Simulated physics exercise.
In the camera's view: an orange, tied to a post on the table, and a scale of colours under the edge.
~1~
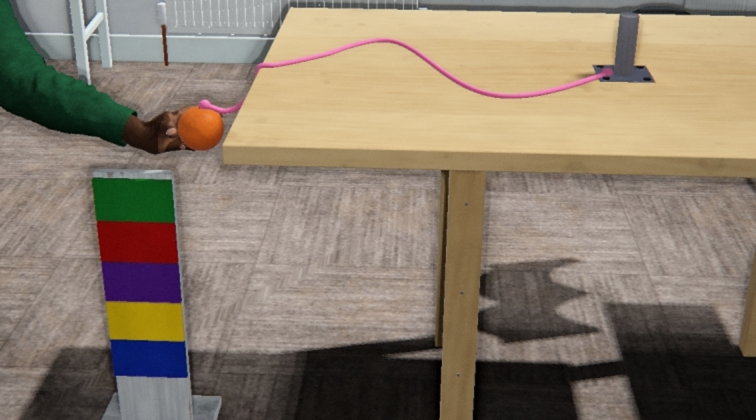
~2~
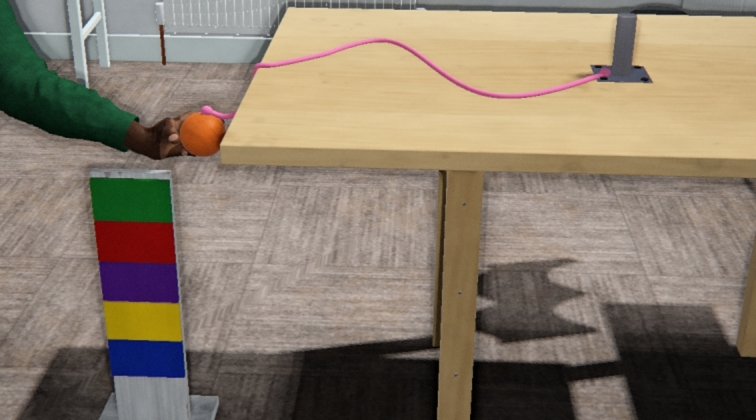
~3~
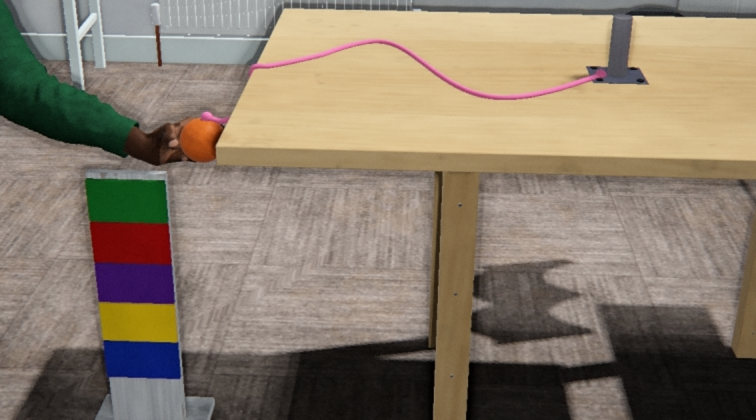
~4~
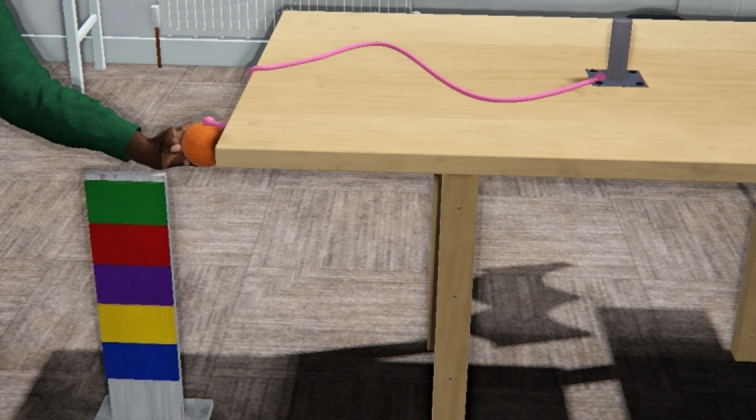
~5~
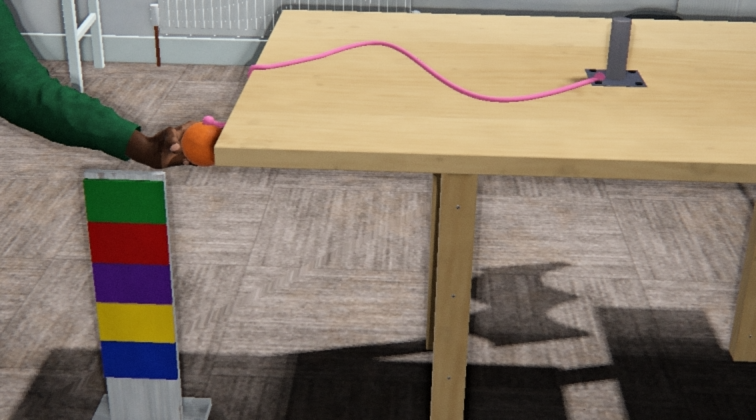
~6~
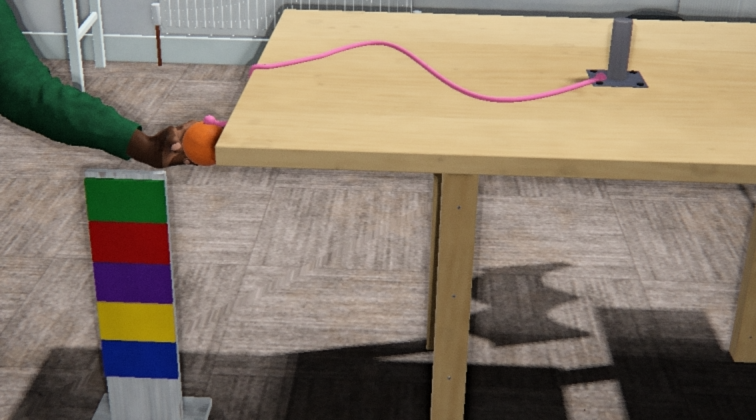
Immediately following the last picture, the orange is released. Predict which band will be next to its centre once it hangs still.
I would say the yellow band.
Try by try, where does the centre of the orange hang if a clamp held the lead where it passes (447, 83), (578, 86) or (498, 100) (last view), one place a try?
Try 1: (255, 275); try 2: (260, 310); try 3: (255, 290).
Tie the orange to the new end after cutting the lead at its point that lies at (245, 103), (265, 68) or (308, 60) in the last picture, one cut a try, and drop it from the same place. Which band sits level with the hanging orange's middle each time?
Lab note - try 1: Purple; try 2: Red; try 3: Green.
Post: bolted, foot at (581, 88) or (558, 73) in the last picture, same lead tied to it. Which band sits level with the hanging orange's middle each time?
First try: Blue; second try: Blue.
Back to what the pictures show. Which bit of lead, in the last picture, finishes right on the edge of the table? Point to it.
The point at (388, 45).
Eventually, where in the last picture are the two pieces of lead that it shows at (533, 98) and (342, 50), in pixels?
Around (499, 76); the other one around (253, 133).
A little later, orange near (283, 314); level with yellow.
Next, orange near (242, 327); level with yellow.
When it is over, orange near (263, 326); level with yellow. The lead holds its middle at yellow.
